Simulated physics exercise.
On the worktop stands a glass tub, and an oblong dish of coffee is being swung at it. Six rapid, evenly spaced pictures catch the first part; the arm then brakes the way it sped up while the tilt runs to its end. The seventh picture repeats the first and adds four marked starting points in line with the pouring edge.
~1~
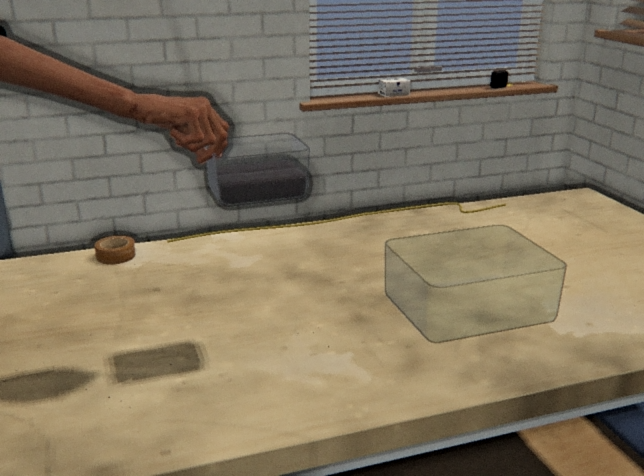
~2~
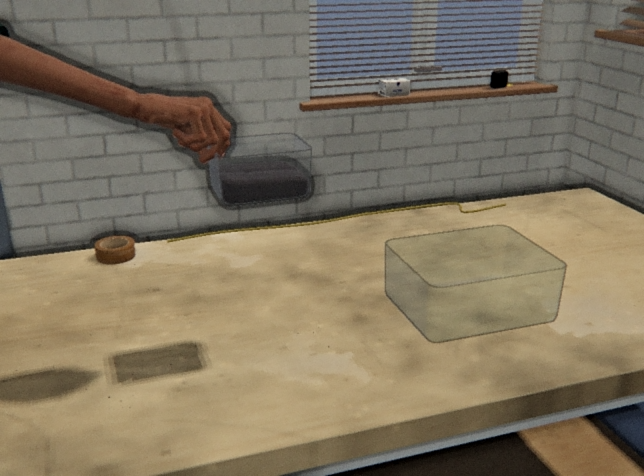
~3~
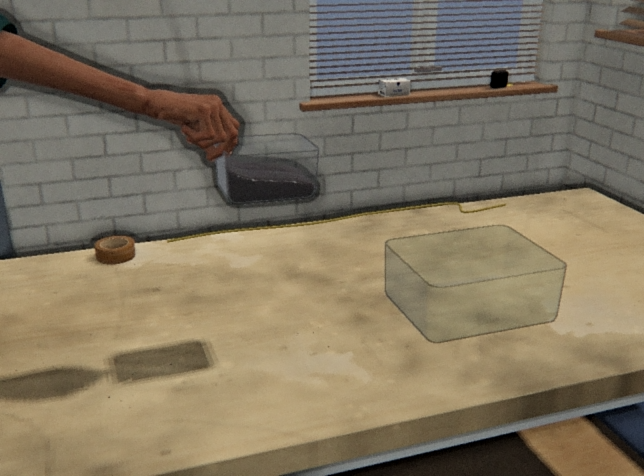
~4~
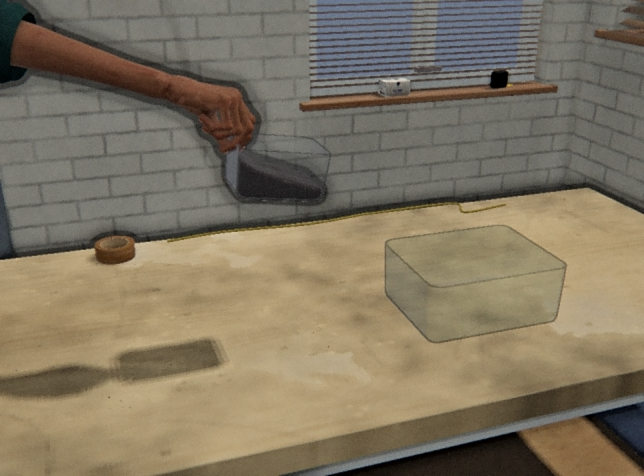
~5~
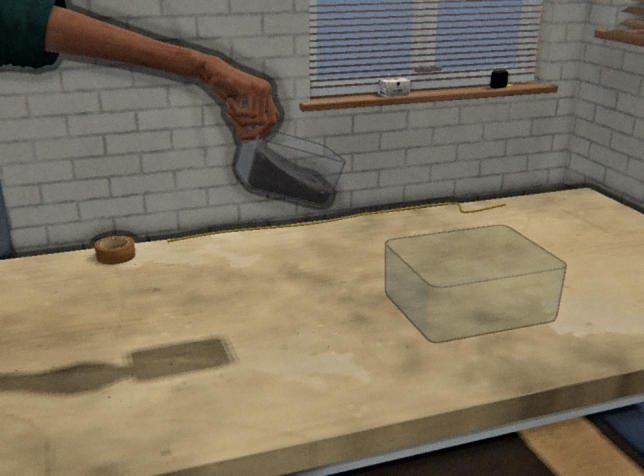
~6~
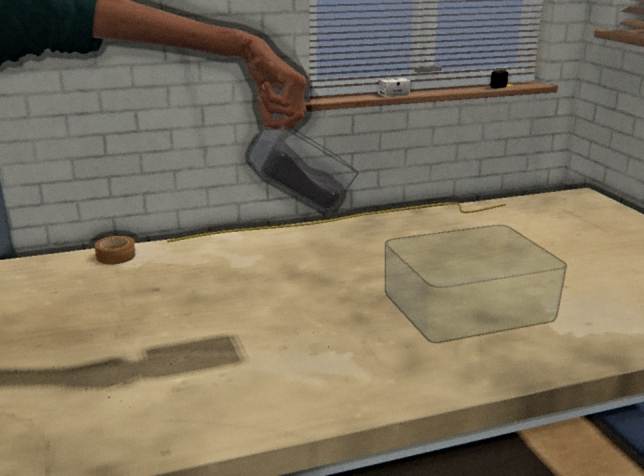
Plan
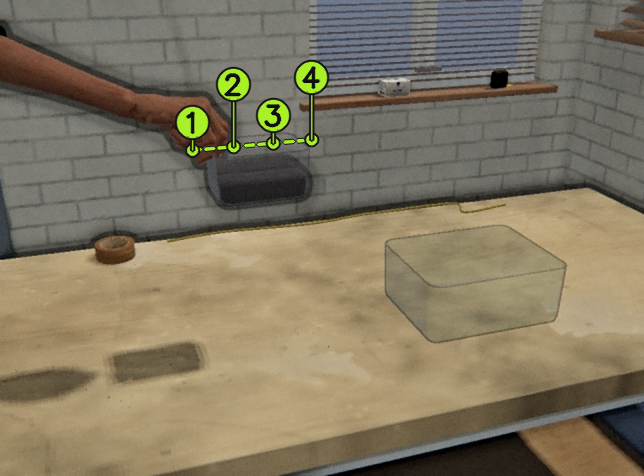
A hand holds a clear dish of dark liquid, moves it right and tilts it.
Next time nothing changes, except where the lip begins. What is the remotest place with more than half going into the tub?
Place 3 just does it.
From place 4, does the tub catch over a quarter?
Yes, clearly.
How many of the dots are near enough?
Two of them.
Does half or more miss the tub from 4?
No, not at all.
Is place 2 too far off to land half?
Yes, that goes wrong.
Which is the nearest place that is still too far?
Here it is place 2.
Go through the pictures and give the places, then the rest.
Upright, lip at (300, 140); tub from (425, 342) to (555, 318); nothing has left yet, in the first picture.
Upright, lip at (302, 140); nothing has left yet, in the second picture.
Upright, lip at (309, 141); nothing has left yet, in the third picture.
Tipped about 9°, lip at (321, 145); nothing has left yet, in the fourth picture.
Tipped about 20°, lip at (336, 153); nothing has left yet, in the fifth picture.
Tipped about 34°, lip at (349, 164); nothing has left yet, in the sixth picture.
In lime, 1 at (192, 150); 2 at (233, 146); 3 at (273, 143); 4 at (311, 139).
For place 1, about 0 % lands in the tub, 98 % falls short.
For place 2, about 29 % lands in the tub, 68 % falls short and 4 % goes beside or beyond.
For place 3, about 65 % lands in the tub, 26 % falls short and 9 % goes beside or beyond.
For place 4, about 70 % lands in the tub, 17 % falls short and 13 % goes beside or beyond.
